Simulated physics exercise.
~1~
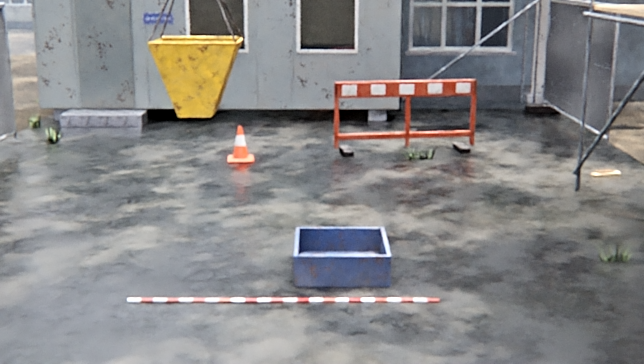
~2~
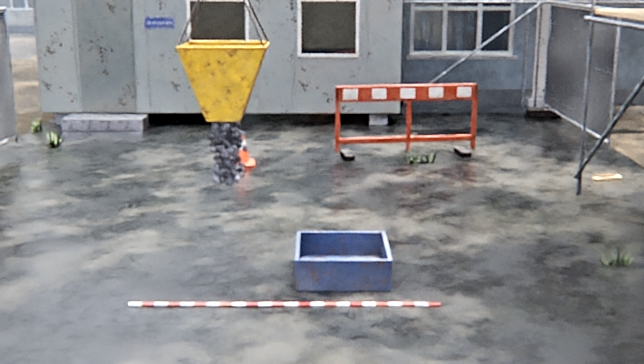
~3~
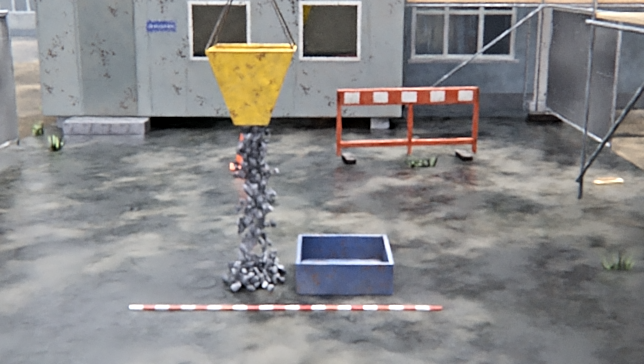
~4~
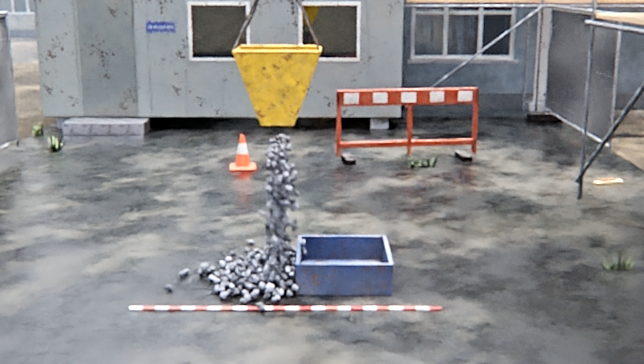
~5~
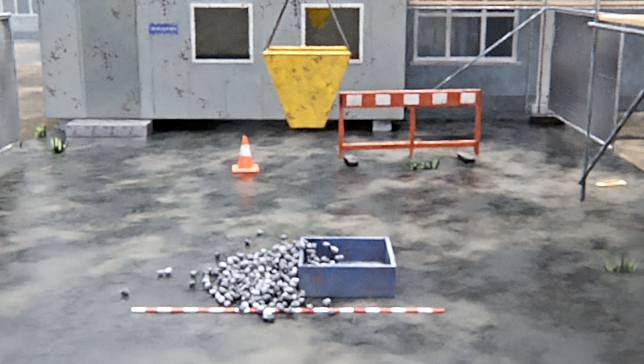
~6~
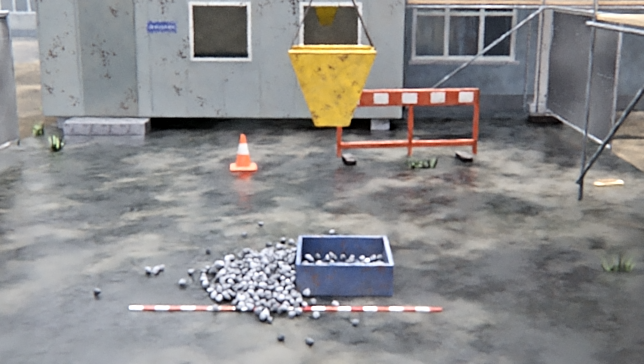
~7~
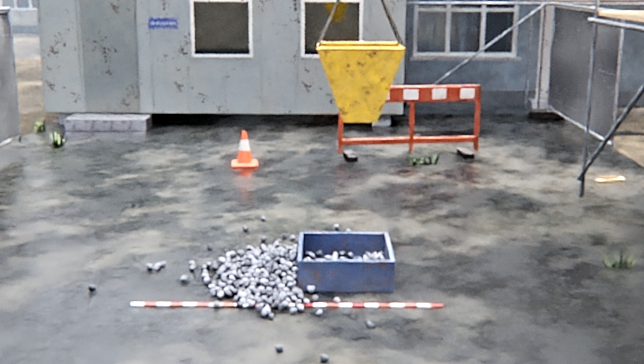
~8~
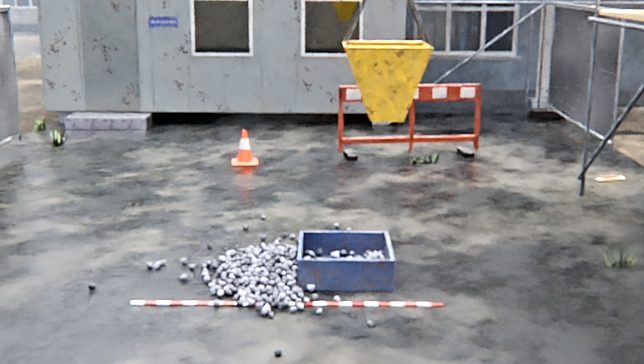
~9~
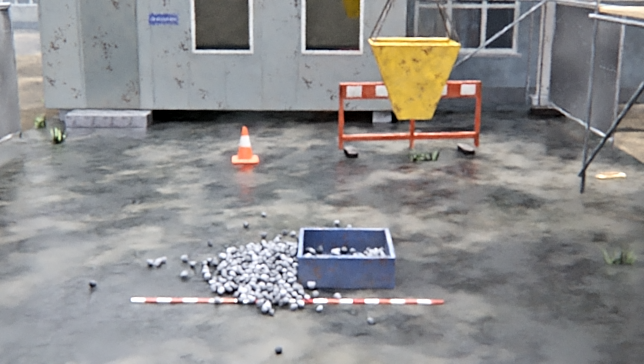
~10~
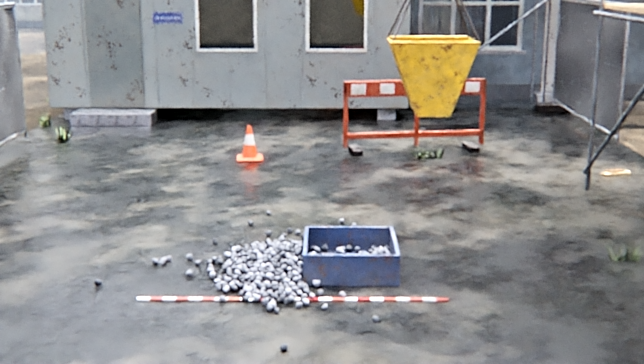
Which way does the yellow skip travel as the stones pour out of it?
The yellow skip travels to the right.
